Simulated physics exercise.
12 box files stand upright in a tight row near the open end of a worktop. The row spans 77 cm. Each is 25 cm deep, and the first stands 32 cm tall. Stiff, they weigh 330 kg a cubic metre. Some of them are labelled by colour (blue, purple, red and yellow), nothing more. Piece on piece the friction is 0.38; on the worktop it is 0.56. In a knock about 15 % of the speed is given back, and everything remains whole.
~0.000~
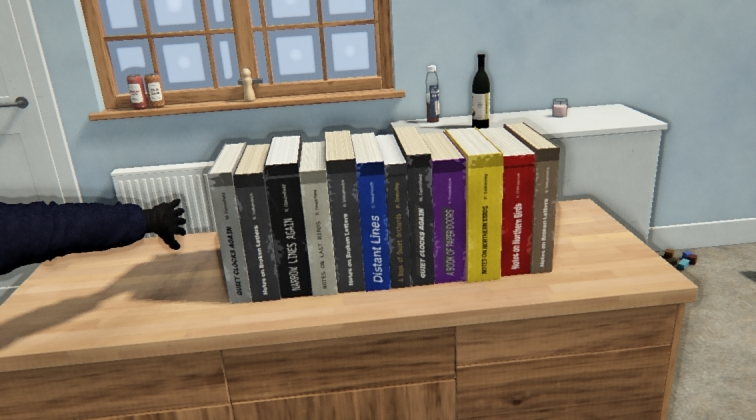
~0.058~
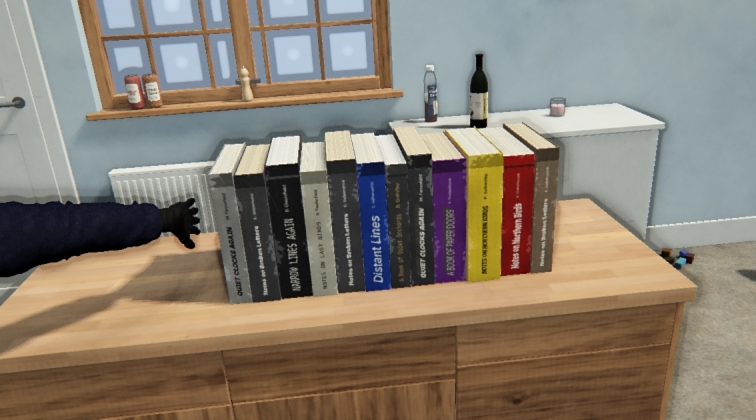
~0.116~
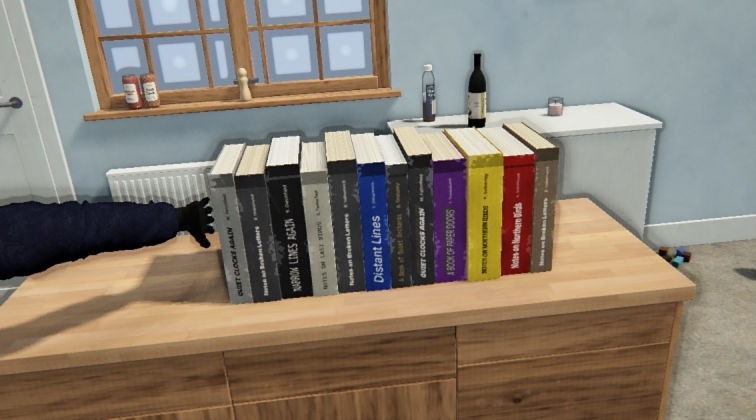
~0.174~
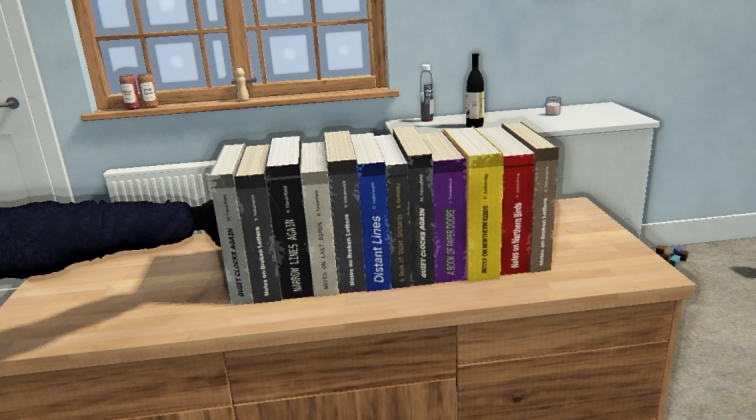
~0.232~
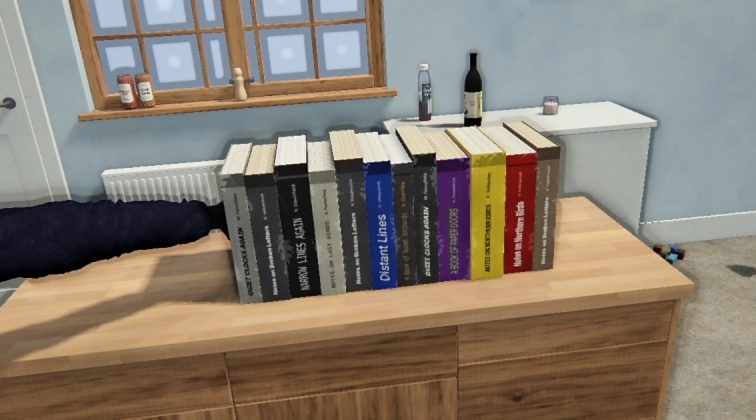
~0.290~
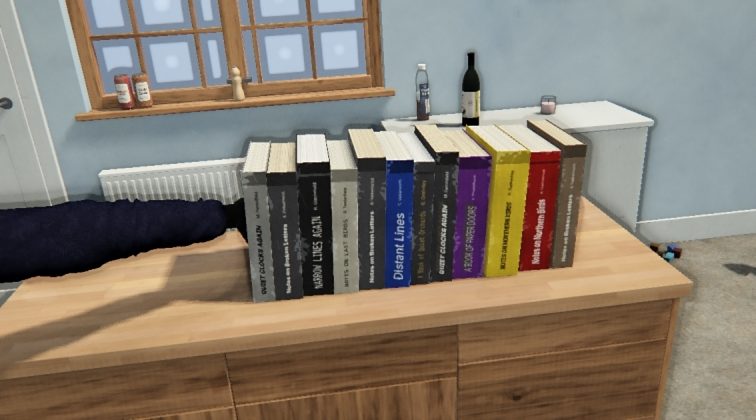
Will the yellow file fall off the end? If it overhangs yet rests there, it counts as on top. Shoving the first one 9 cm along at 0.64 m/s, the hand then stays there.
When everything settles, it has not fallen.
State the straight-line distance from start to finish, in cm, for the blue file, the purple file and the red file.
The blue one ends 10 cm from where it began, the purple one 20 cm, and the red one 30 cm.
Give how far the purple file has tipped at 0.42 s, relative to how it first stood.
20°.
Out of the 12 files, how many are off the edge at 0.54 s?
That makes 0 by then, as I count it.
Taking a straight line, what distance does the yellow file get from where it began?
About 20 cm.
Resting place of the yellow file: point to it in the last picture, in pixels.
It ends up at about (540, 194) in the last picture.
After 0.35 s, none of the 12 files off the edge, 12 disturbed; yellow file leaning 12°; red file leaning 15°.
After 0.42 s, none of the 12 files off the edge, 12 disturbed; yellow file leaning 20°; red file leaning 26°.
After 0.54 s, none of the 12 files off the edge, 12 disturbed; yellow file leaning 27°; red file leaning 50°.
At rest (1.1 s), none of the 12 files off the edge, 12 disturbed; yellow file leaning 31°; red file on its side; purple file leaning 28°. As the last picture would show them, middles, yellow file near (540, 194), red file near (603, 208).
